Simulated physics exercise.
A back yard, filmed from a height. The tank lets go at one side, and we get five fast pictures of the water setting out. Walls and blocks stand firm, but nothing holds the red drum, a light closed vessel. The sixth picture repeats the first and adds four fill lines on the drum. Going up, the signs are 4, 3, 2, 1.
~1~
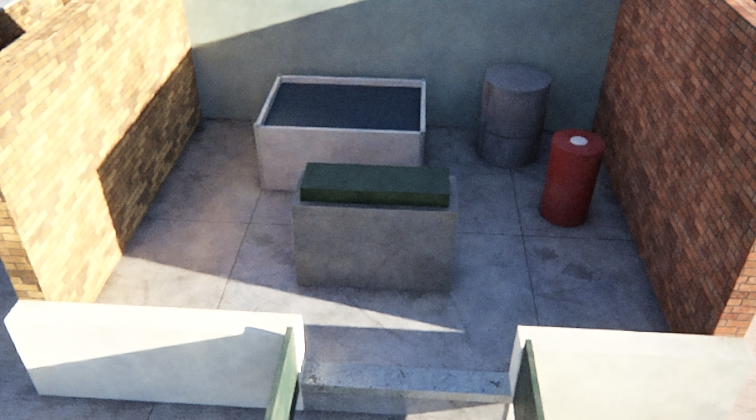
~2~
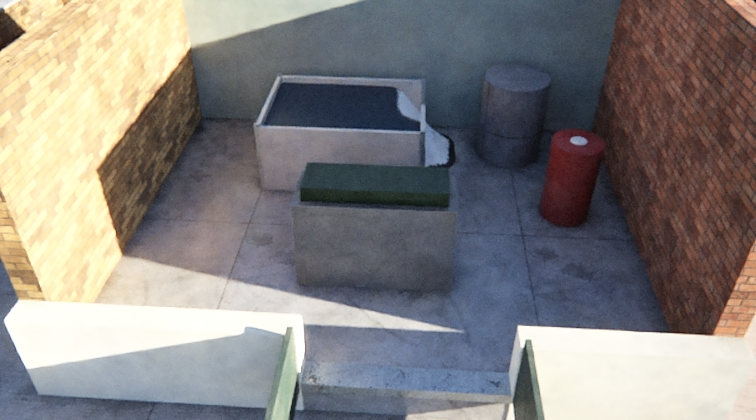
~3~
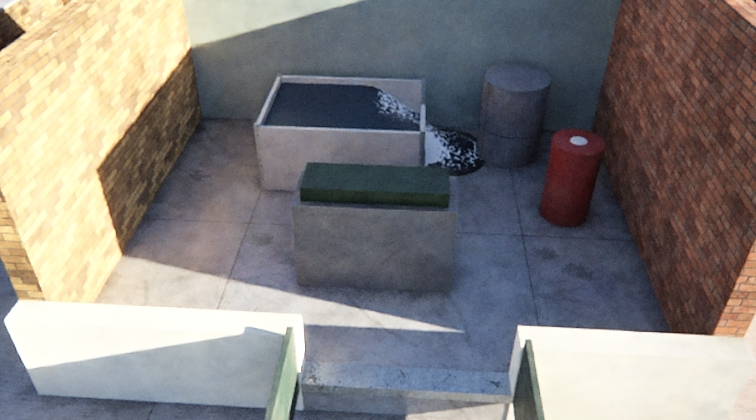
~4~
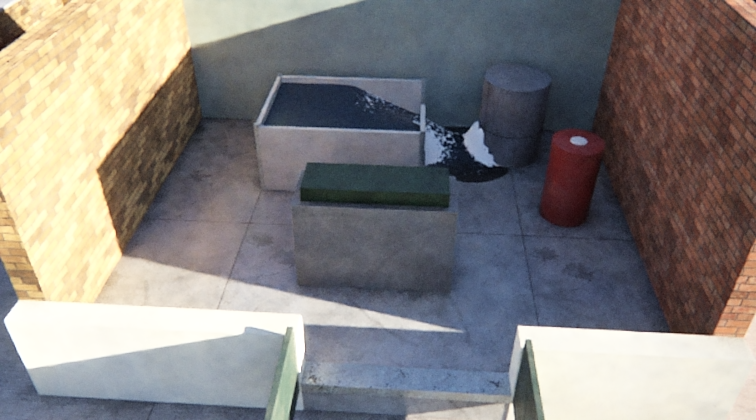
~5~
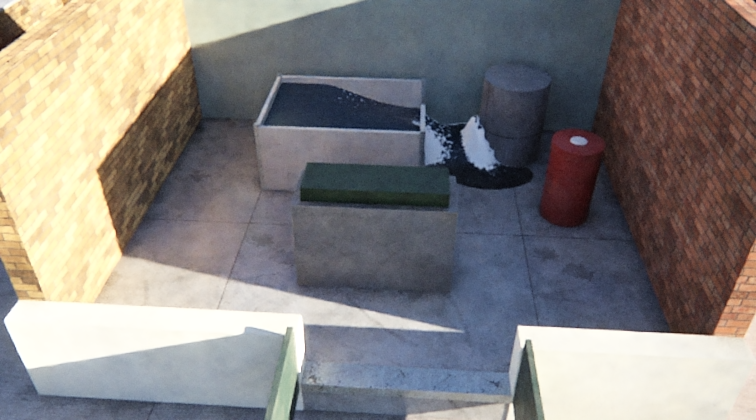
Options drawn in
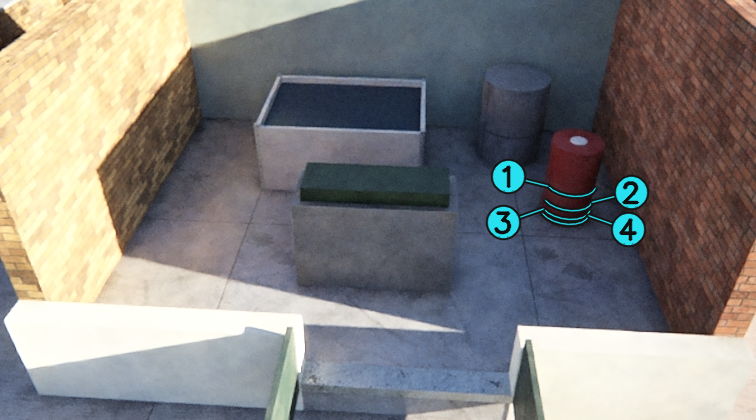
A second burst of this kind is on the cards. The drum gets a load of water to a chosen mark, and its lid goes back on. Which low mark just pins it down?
That is mark 2.
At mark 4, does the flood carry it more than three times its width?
Yes, clearly.
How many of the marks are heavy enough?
Two of them.
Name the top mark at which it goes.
That would be 3.
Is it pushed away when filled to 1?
No, that is safe.
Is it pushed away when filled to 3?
Yes.
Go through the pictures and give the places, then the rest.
The first frame shows lid of the red drum at (579, 141); tank full, its middle at (346, 108); open gate at (408, 324).
In the second frame, water covers 2 % of the ground, mostly out of sight from here.
In the third frame, water covers 4 % of the ground, mostly out of sight from here.
In the fourth frame, 5 % of the ground wet, in view closest to the drum at (501, 170).
The fifth frame shows lid of the red drum at (579, 141); 6 % of the ground wet, in view closest to the drum at (523, 176).
On the marked copy, 1 at (574, 196); 2 at (571, 210); 3 at (569, 219); 4 at (568, 224); from the bottom up 4, 3, 2, 1.
Choosing 1, it does not move.
Choosing 2, it does not move.
Choosing 3, it is pushed about 4 times its own width away.
Choosing 4, it is pushed about 6 times its own width away.
